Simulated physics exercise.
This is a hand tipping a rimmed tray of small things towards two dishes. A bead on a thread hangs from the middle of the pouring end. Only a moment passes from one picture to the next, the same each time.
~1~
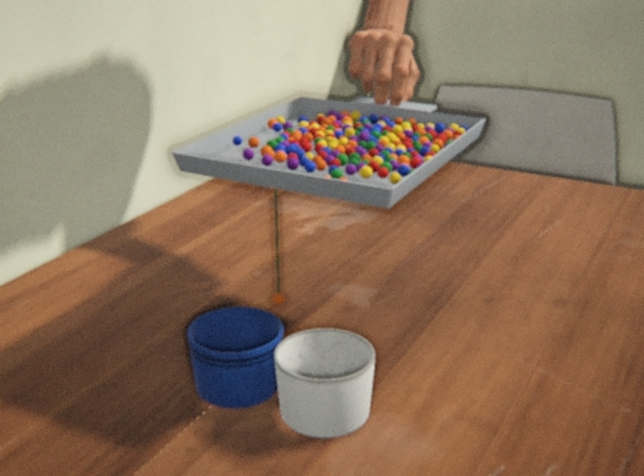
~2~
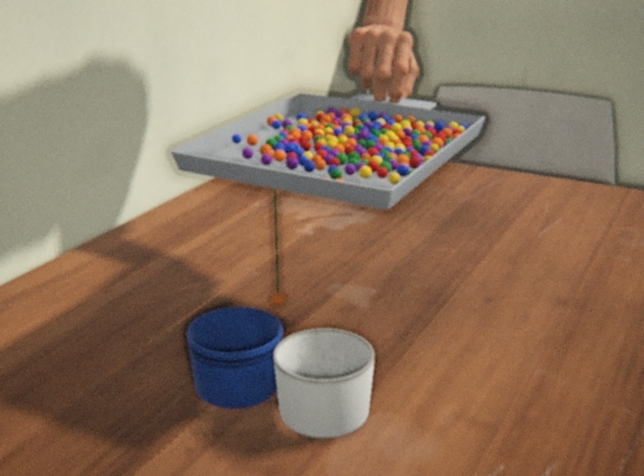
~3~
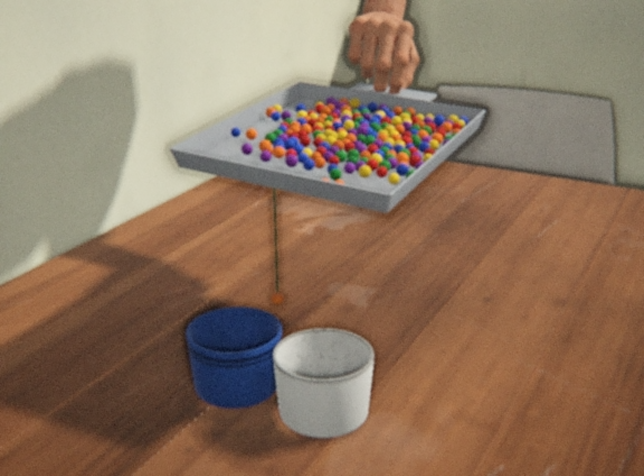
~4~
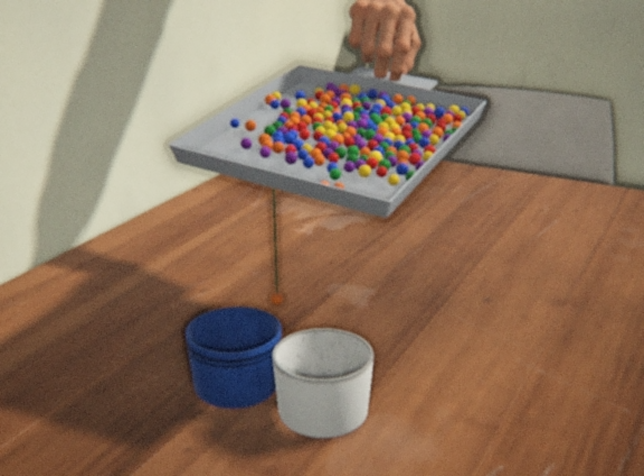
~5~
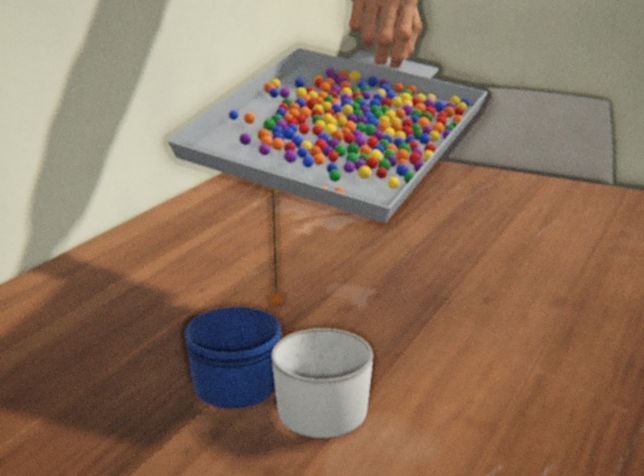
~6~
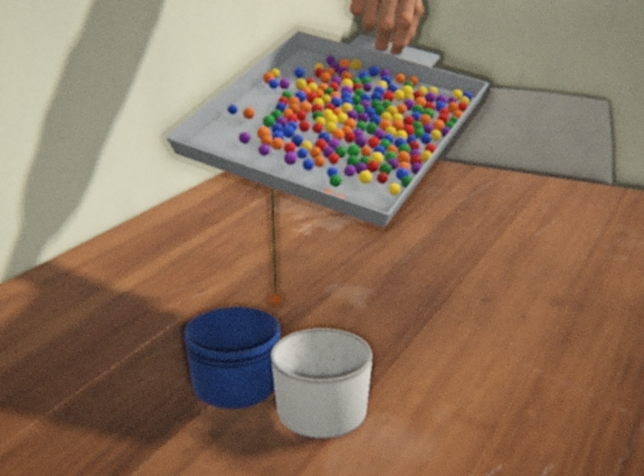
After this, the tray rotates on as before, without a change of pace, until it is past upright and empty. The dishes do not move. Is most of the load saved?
Together they catch under half.
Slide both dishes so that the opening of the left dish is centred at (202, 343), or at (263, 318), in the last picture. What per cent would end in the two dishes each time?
Near 10 % and 70 %.
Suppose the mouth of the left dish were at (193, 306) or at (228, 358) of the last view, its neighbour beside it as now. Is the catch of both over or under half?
The first try: Below a half. The second: Below a half.
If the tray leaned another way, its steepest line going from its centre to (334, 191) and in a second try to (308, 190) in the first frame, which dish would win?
In turn: The dish on the right; right.
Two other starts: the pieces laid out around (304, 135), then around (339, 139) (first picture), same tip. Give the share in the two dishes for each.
First some 40, then 40 per cent.
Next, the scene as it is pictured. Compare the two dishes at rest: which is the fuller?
Fuller: The right one.
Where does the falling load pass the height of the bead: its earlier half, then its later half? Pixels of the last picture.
First near (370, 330), later near (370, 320).
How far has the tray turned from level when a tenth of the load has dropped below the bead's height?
At about 60°.
Shortly afterwards, tray tipped steeply; the bulk on the tray; a little in the right dish; a little outside both; a little in the air.
Next, tray tipped past a quarter turn; only a few on the tray; near a third in the right dish; only a few in the left dish; near two thirds outside both; only a few in the air.
Some moments later, tray tipped past a quarter turn; near a third in the right dish; only a few in the left dish; near two thirds outside both.
In the end, tray tipped past a quarter turn; near a third in the right dish; only a few in the left dish; near two thirds outside both.
